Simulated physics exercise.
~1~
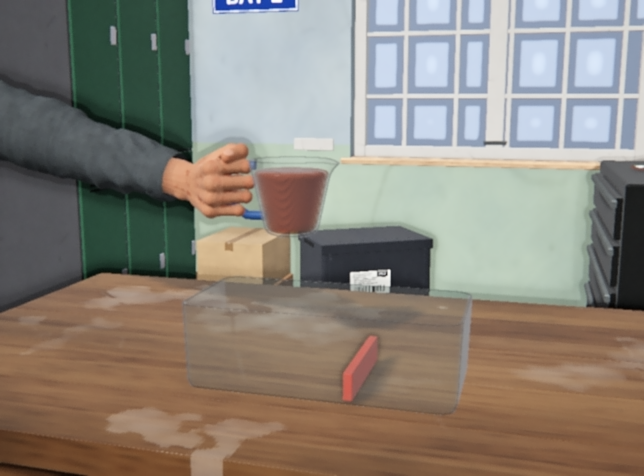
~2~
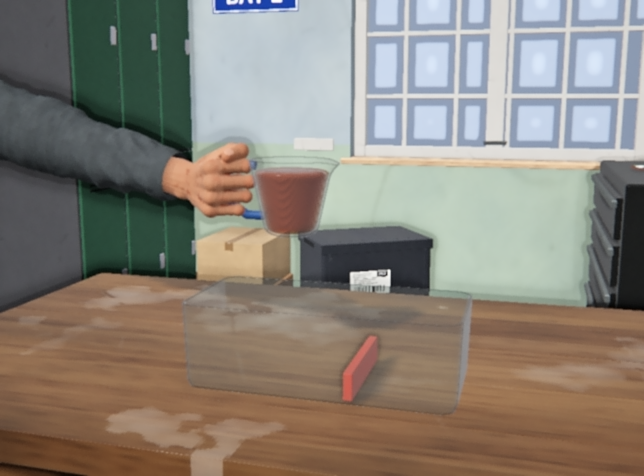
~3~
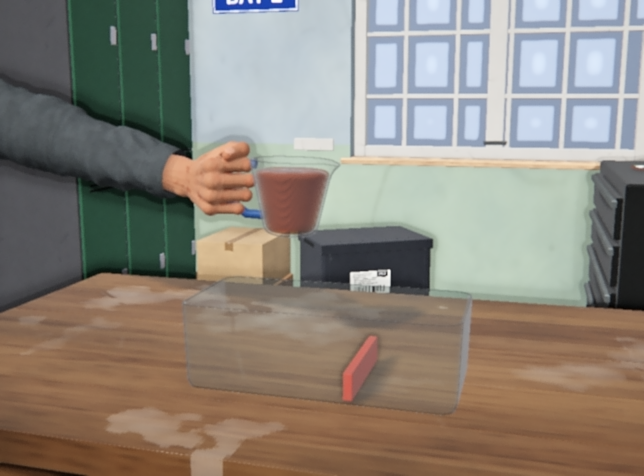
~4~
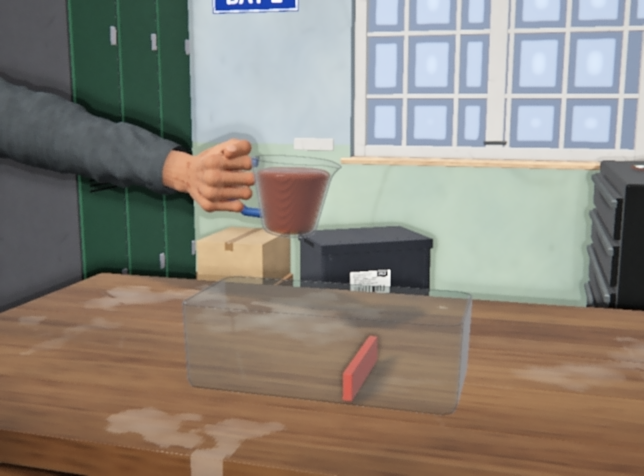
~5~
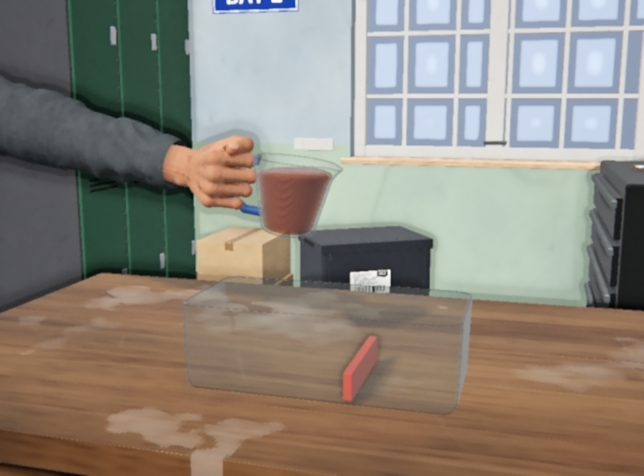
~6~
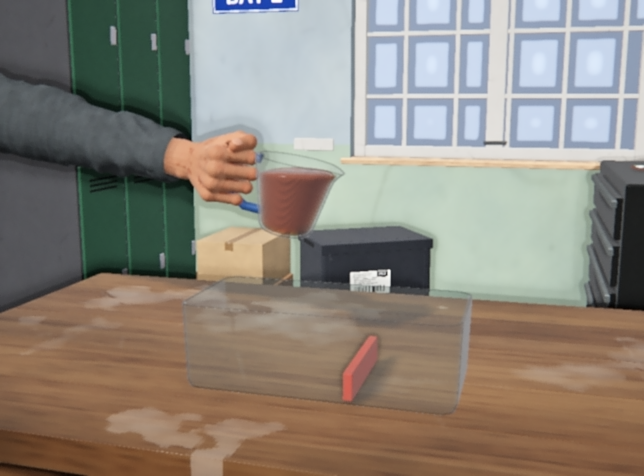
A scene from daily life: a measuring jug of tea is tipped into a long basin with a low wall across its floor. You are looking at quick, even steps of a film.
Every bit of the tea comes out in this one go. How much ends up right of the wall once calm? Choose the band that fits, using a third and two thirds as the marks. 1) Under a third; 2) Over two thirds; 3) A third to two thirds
(2) Over two thirds.
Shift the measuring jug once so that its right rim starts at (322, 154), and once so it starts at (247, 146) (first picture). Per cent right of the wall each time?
Close to 70 in a hundred, and close to 5 in a hundred.
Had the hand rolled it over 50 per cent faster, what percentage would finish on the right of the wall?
Close to 75 out of every hundred.
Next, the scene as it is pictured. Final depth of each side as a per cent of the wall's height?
Left 10 %, right 50 %.
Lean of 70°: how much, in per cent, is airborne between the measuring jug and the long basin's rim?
Estimate: 25 per cent, roughly.
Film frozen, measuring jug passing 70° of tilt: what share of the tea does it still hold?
60 %.
A moment on, the measuring jug is tipped part way and 60 per cent is still to pour, 0 is left of the wall and 16 right of it.
Next, the measuring jug is tipped right over and 3 per cent is still to pour, 9 is left of the wall and 80 right of it.
Then the measuring jug is tipped right over and 0 per cent is still to pour, 16 is left of the wall and 82 right of it.
Later the measuring jug is tipped right over and 0 per cent is still to pour, 16 is left of the wall and 82 right of it.
In the end 16 per cent lies left of the wall, 82 right of it and 1 outside.
